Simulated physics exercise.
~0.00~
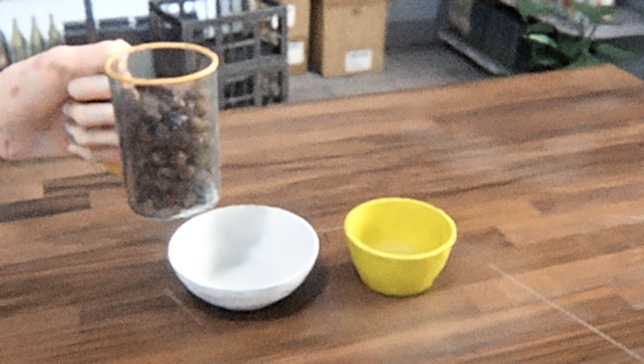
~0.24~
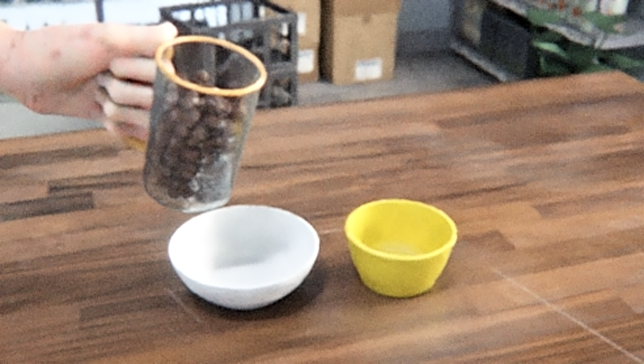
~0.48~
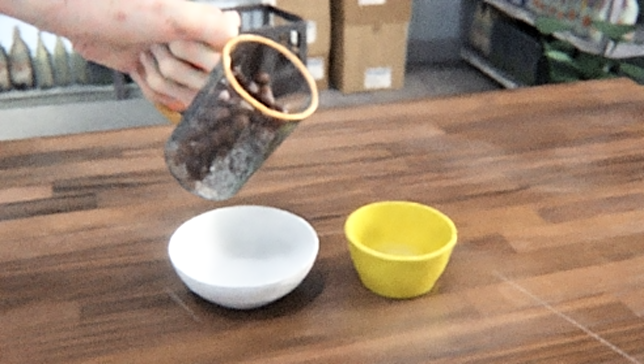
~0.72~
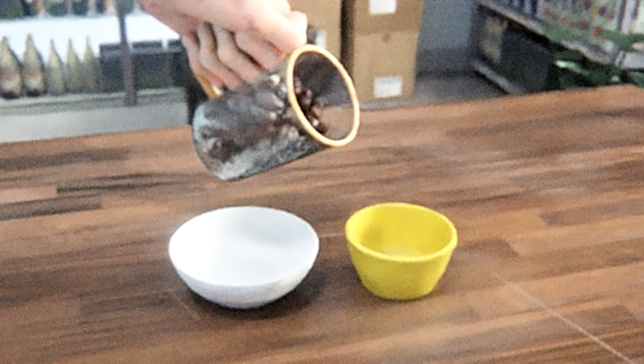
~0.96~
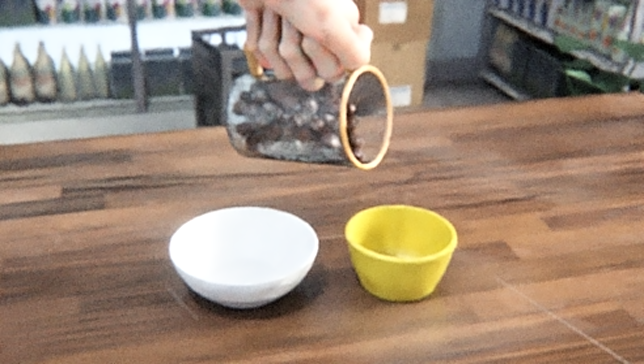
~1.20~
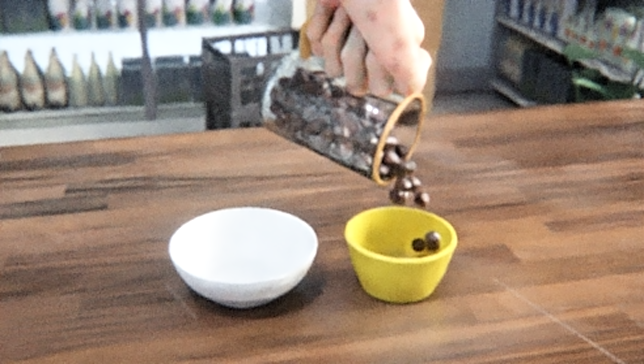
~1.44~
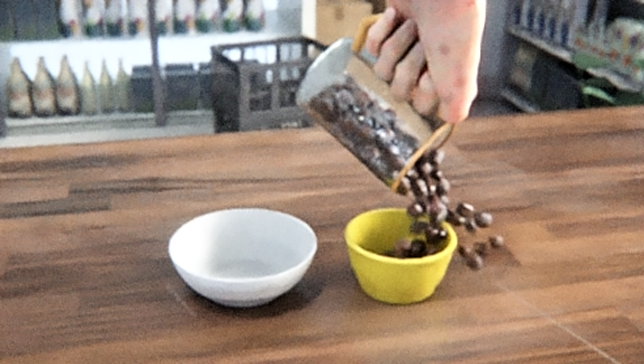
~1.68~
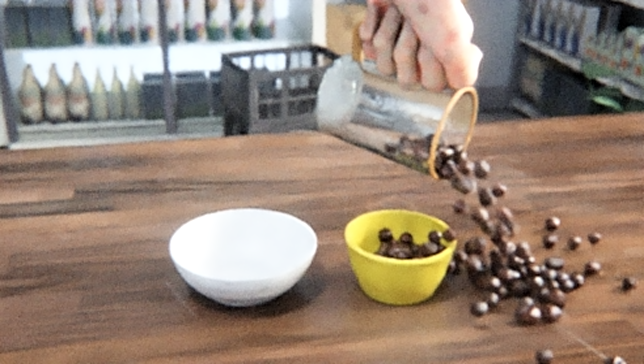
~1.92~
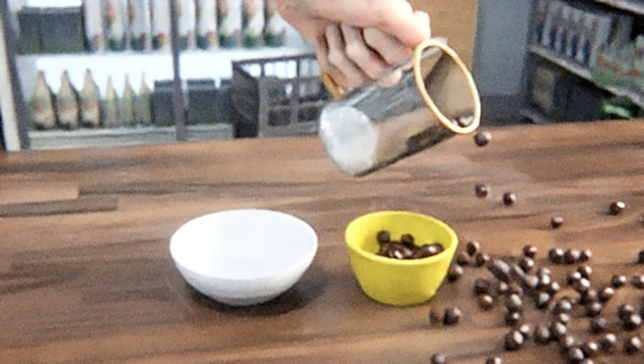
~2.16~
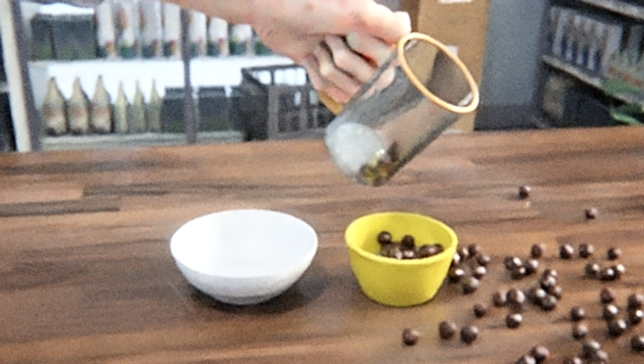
At the start, a hand holds a clear cup with an orange rim, filled with dark brown chocolate balls, above a white bowl that sits beside a yellow bowl on a wooden table. The hand carries the cup to the right, tipping it further as it passes over the white bowl. Above the yellow bowl, balls begin to spill out, and some land inside it. As the cup keeps moving right, the rest pour past the bowl and scatter across the table. The hand then tilts the cup back up, leaving a few balls inside, the yellow bowl partly filled and the white bowl empty.
